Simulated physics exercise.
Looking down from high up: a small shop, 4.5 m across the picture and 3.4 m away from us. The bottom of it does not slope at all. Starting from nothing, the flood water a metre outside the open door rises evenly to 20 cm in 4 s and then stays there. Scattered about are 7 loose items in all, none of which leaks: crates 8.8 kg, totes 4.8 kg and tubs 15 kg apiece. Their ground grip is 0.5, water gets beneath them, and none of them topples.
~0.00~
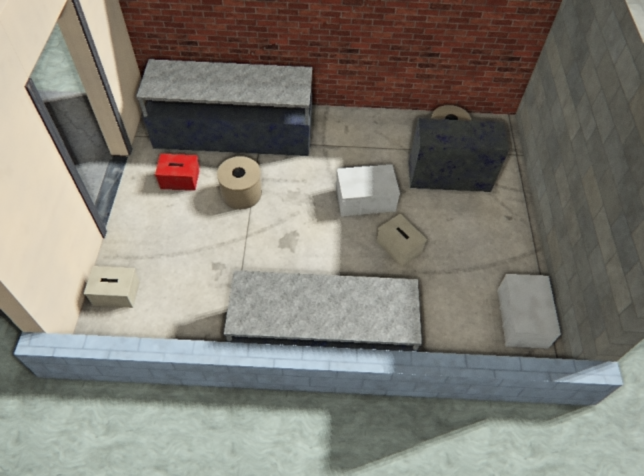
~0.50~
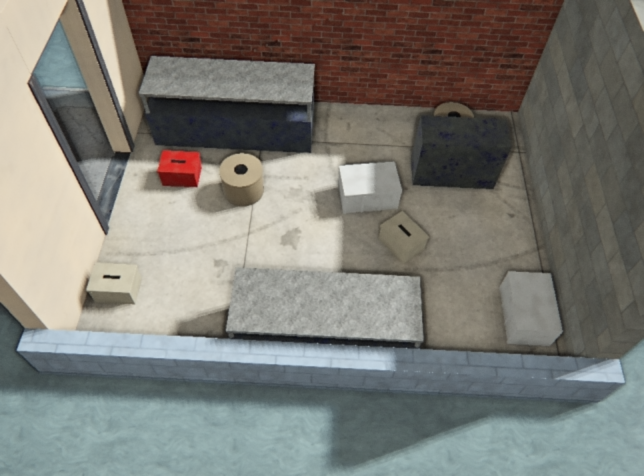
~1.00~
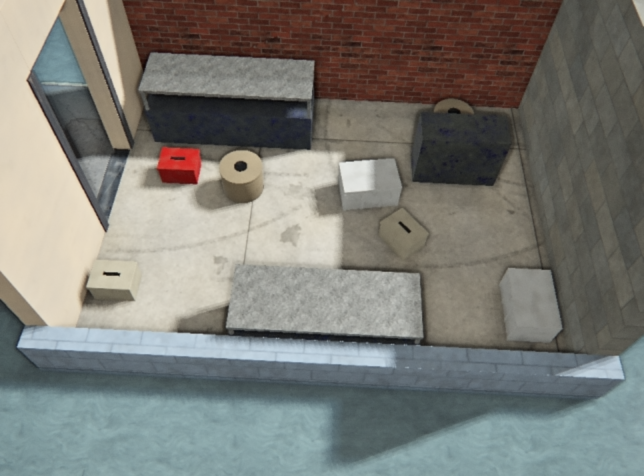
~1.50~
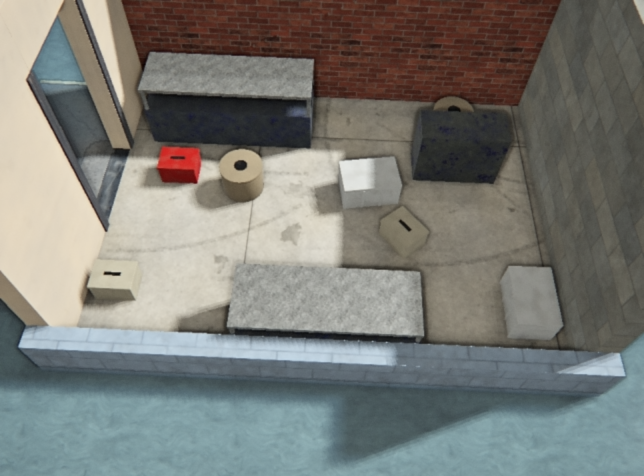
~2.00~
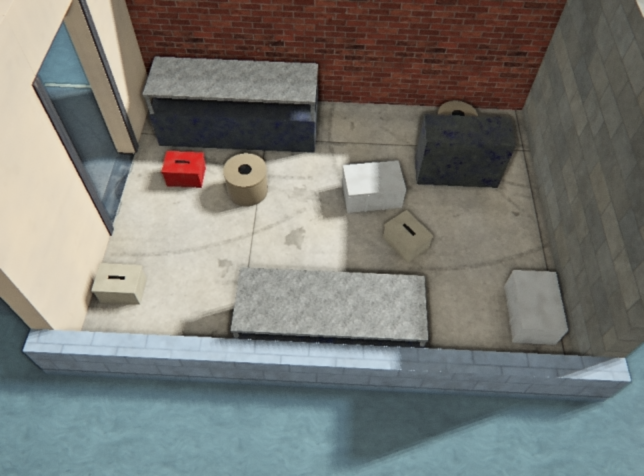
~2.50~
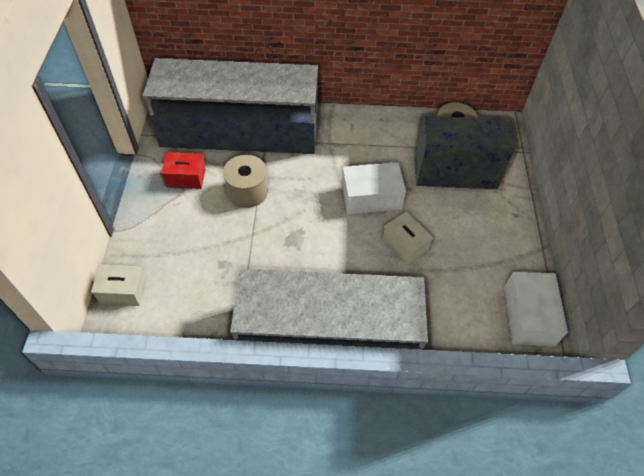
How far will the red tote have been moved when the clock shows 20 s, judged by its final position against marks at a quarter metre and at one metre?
The red tote will have moved more than one metre.
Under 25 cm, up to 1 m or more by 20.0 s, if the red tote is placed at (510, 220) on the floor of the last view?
In that run it wanders far off.
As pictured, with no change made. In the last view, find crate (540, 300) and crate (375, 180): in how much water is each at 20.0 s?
20 and 19 cm.
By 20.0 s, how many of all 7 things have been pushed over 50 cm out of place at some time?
7.
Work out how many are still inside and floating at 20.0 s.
Count at that moment: 7.
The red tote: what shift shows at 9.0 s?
300 cm, give or take.
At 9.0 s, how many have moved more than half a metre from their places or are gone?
By then the count is 4.
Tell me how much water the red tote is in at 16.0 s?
Near 12 cm deep.
After 4.0 s the red tote is near (229, 149), 0.5 m from its start, afloat; 1 afloat.
After 9.0 s the red tote is near (425, 103), 2.9 m from its start, afloat; 4 afloat.
After 16.0 s the red tote is near (332, 115), 1.7 m from its start, afloat; 7 afloat.
After 20.0 s the red tote is near (339, 147), 1.7 m from its start, afloat; 7 afloat.
